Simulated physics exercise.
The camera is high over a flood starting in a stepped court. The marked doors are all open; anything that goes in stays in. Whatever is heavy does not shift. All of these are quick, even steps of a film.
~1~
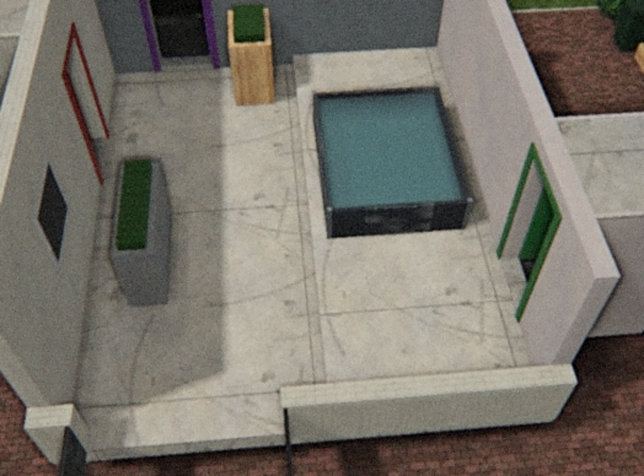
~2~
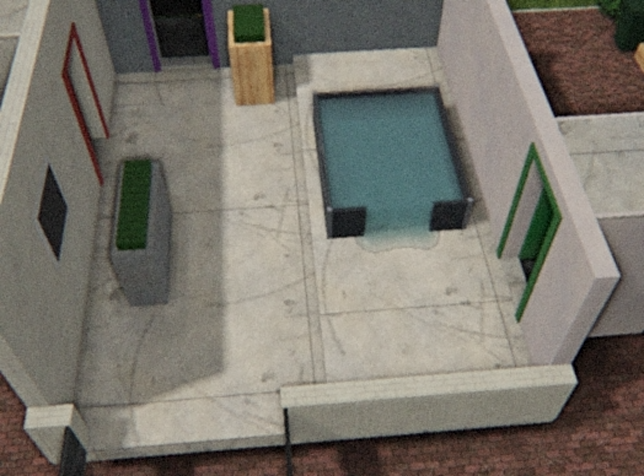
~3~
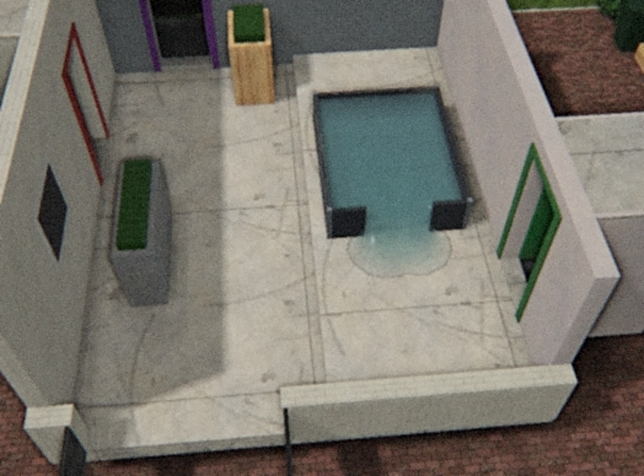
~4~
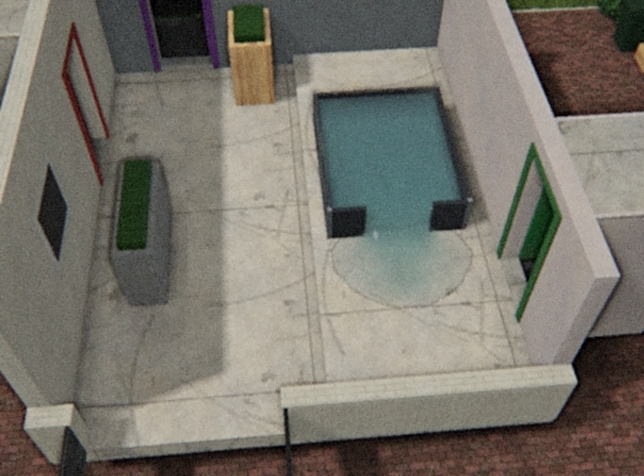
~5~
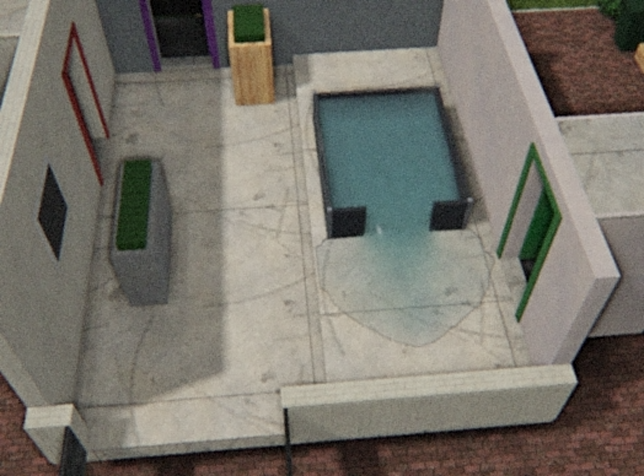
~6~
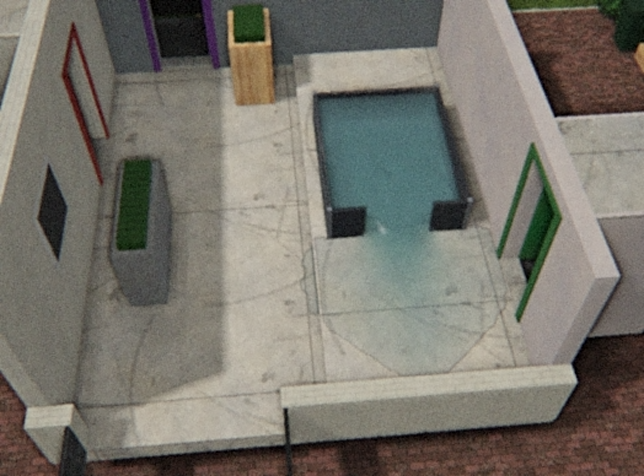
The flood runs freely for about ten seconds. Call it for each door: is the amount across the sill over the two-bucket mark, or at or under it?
My call: The red door at or under the mark, the green door over the mark, the purple door at or under the mark.
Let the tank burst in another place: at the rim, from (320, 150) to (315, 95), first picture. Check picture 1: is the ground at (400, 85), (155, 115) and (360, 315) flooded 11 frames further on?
Taking the three spots as listed, they end up spared, inundated and spared.
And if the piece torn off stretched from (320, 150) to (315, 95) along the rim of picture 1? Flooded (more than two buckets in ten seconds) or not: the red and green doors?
Red: Above, green: Below.
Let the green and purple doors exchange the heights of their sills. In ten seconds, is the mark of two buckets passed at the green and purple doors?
The green door overshoots the limit, then the purple door falls short of it.
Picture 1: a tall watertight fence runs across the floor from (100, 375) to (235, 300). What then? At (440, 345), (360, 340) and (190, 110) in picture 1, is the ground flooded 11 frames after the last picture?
First soaked, then soaked, then spared.
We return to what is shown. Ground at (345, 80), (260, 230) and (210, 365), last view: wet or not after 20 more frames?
Point by point: Not yet wet, not yet wet, inundated.
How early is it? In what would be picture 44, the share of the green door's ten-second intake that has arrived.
I get 70 per cent.
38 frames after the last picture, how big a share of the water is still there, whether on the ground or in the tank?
Roughly 84 parts in a hundred.
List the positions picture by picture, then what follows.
In the first frame, the tank at (387, 148) is whole and still.
In the second frame, water pours out at (397, 224) and has run to (434, 236).
In the third frame, water pours out at (397, 225) and has run to (436, 264).
In the fourth frame, the front is at (430, 298), out from the gap at (397, 225).
In the fifth frame, water pours out at (397, 224) and has run to (425, 338).
In the sixth frame, water pours out at (397, 224) and has run to a hidden place.
A moment on, water covers 20 % of the floor; the red door not reached, the green door wet at the sill, nothing in, the purple door not reached.
Next, water covers 25 % of the floor; the red door not reached, the green door under two buckets in, the purple door not reached.
Then, water covers 35 % of the floor; the red door not reached, the green door over two buckets in, the purple door not reached.
Later, water covers 50 % of the floor; the red door wet at the sill, nothing in, the green door far over two buckets in, the purple door not reached.
In the end, water covers 80 % of the floor; the red door wet at the sill, nothing in, the green door far over two buckets in, the purple door wet at the sill, nothing in.
